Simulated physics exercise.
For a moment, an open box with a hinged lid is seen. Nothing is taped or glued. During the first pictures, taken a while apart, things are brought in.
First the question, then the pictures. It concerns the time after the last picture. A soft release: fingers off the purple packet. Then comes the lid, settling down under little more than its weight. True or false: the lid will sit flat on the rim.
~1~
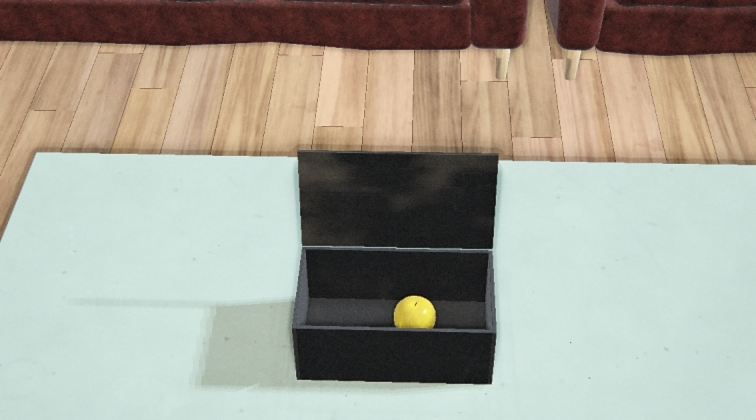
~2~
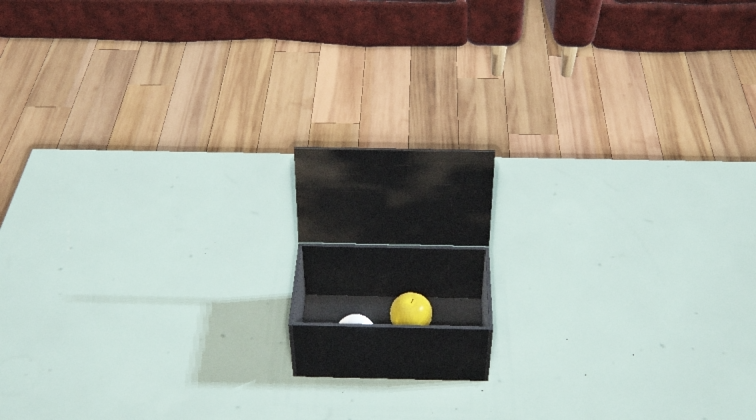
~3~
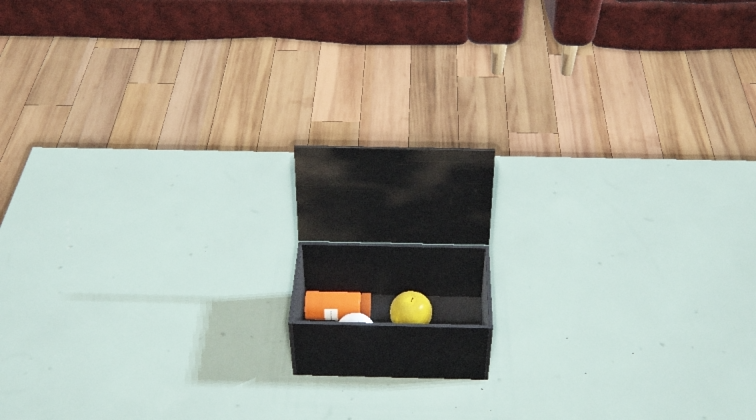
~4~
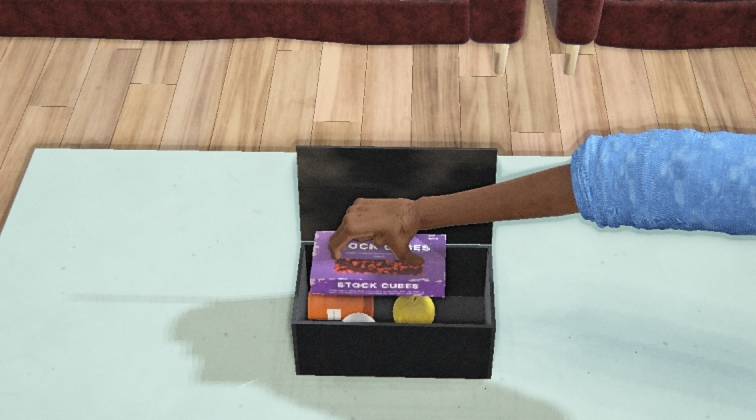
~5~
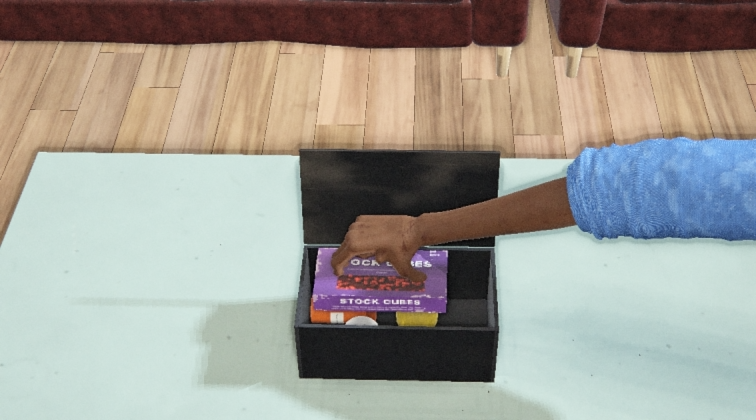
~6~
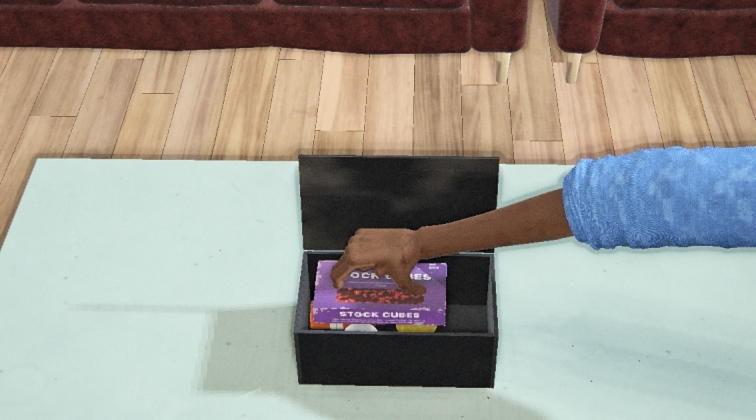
True.
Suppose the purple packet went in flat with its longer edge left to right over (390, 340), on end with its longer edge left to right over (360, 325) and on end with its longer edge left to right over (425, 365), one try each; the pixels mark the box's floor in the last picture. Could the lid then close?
Well, the first try leaves the lid lying shut, the second leaves it standing open, and the third leaves it standing open.
Then, 1.40 s on from there, lid 72° above the rim; purple packet turned 11° from how it was put near (381, 295).
Then, 1.80 s on from there, lid 36° above the rim; purple packet turned 11° from how it was put near (381, 295).
In the end, lid shut; left askew, purple packet; the other 3 unmoved. At the end, from the last picture's camera, purple packet near (380, 295).
